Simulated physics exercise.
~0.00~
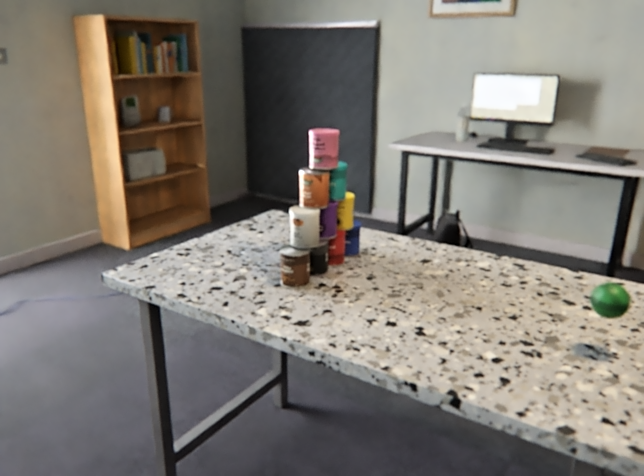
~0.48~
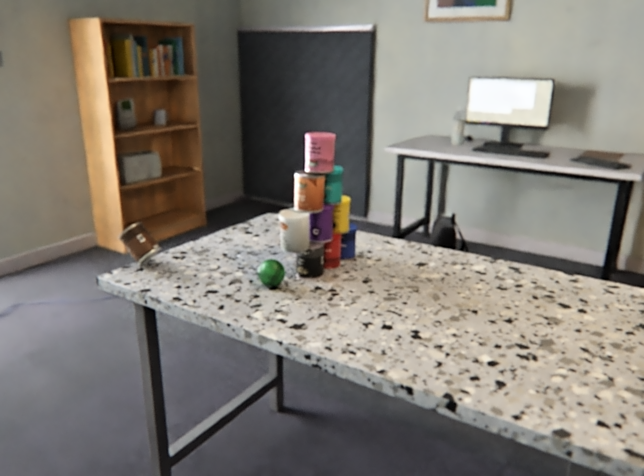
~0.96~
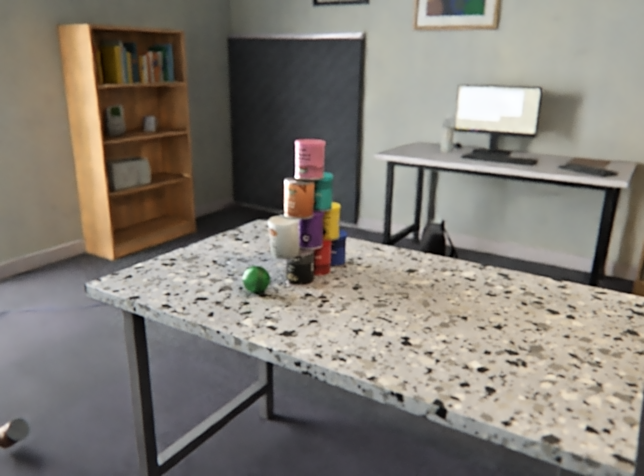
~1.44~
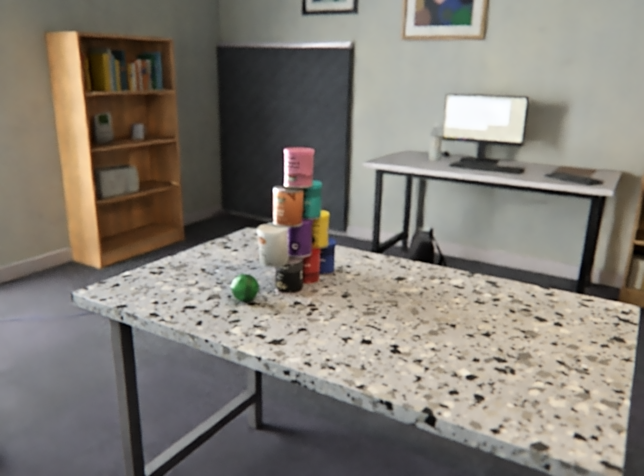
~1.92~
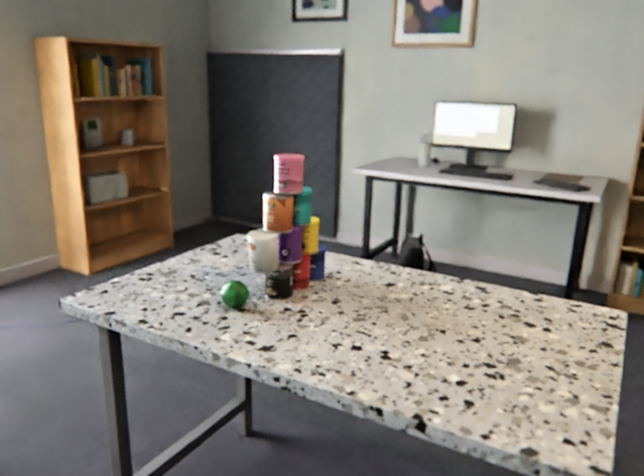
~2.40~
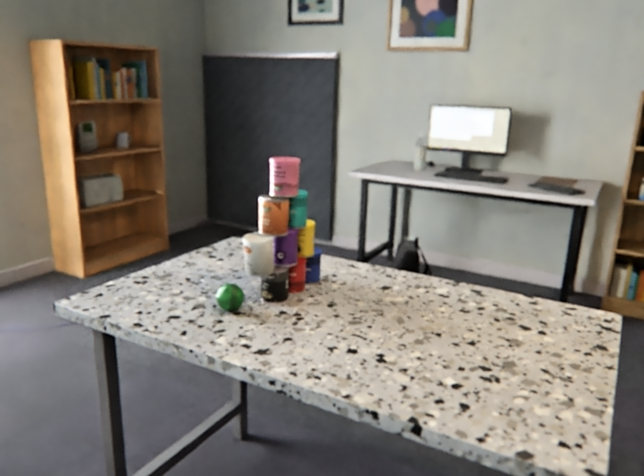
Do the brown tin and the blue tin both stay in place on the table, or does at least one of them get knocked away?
The brown tin gets knocked off the table, while the blue tin stays where it was.
